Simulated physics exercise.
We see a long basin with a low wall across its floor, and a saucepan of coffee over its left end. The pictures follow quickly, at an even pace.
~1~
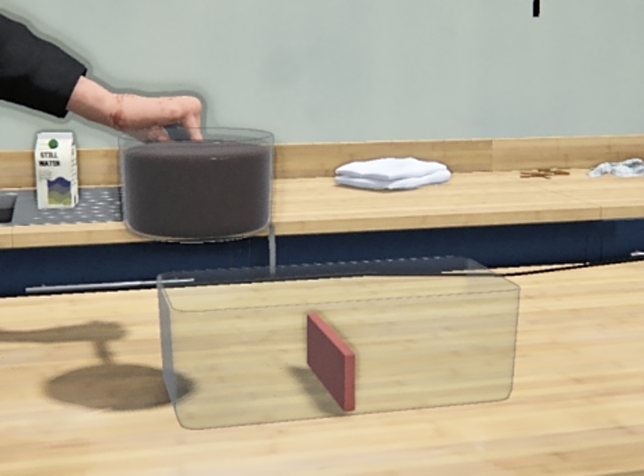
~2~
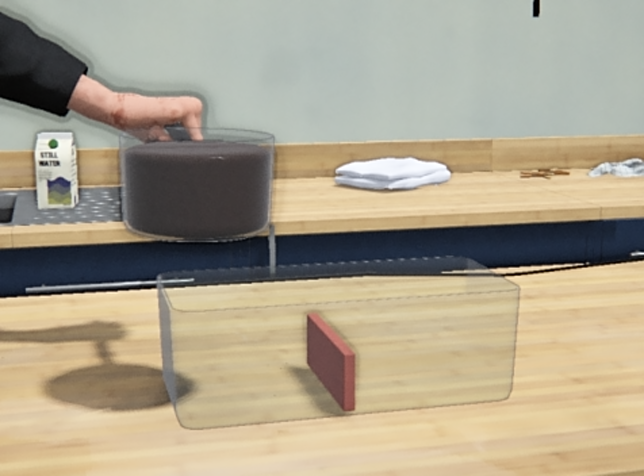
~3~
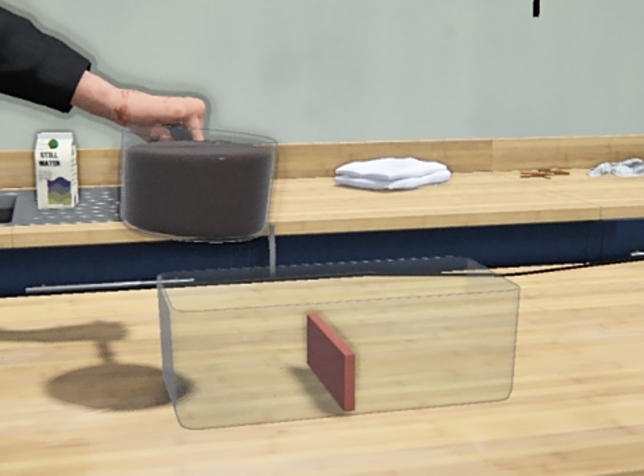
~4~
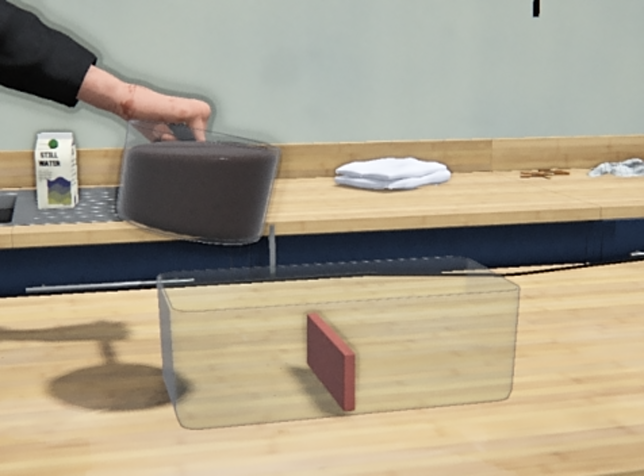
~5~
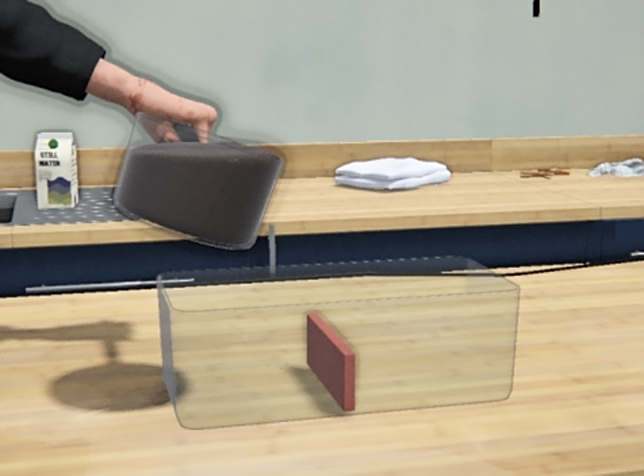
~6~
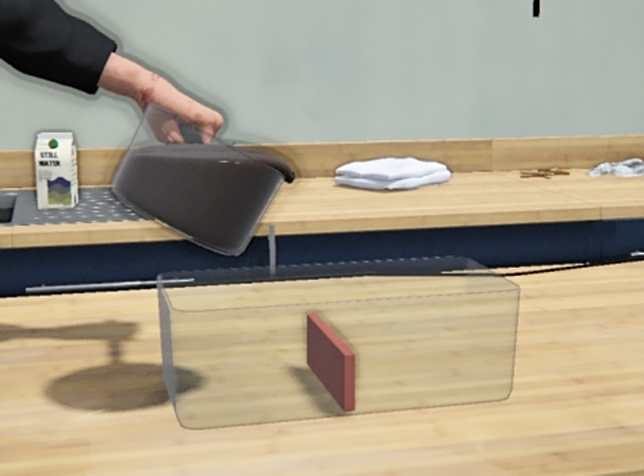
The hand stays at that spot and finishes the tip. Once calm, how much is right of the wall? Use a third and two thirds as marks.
It comes to from a third to two thirds.
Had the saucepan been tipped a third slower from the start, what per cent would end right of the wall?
Some 60 per cent.
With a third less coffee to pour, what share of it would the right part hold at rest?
Roughly 25 in a hundred.
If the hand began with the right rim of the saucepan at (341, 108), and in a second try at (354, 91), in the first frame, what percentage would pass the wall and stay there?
Near 95 % and 95 %.
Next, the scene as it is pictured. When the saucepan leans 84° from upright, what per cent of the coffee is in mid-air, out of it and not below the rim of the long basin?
Some 25 per cent.
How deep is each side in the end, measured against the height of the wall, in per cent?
Near 40 on the left, 40 on the right.
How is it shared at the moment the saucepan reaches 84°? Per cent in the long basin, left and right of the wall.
Left: 5 %. Right: 25 %.
A moment on, the saucepan is tipped on its side and 44 per cent is still to pour, 5 is left of the wall and 24 right of it.
Next, the saucepan is tipped right over and 11 per cent is still to pour, 36 is left of the wall and 48 right of it.
Then the saucepan is tipped right over and 2 per cent is still to pour, 48 is left of the wall and 48 right of it.
Later the saucepan is tipped right over and 0 per cent is still to pour, 51 is left of the wall and 48 right of it.
In the end 51 per cent lies left of the wall, 48 right of it and 1 outside.
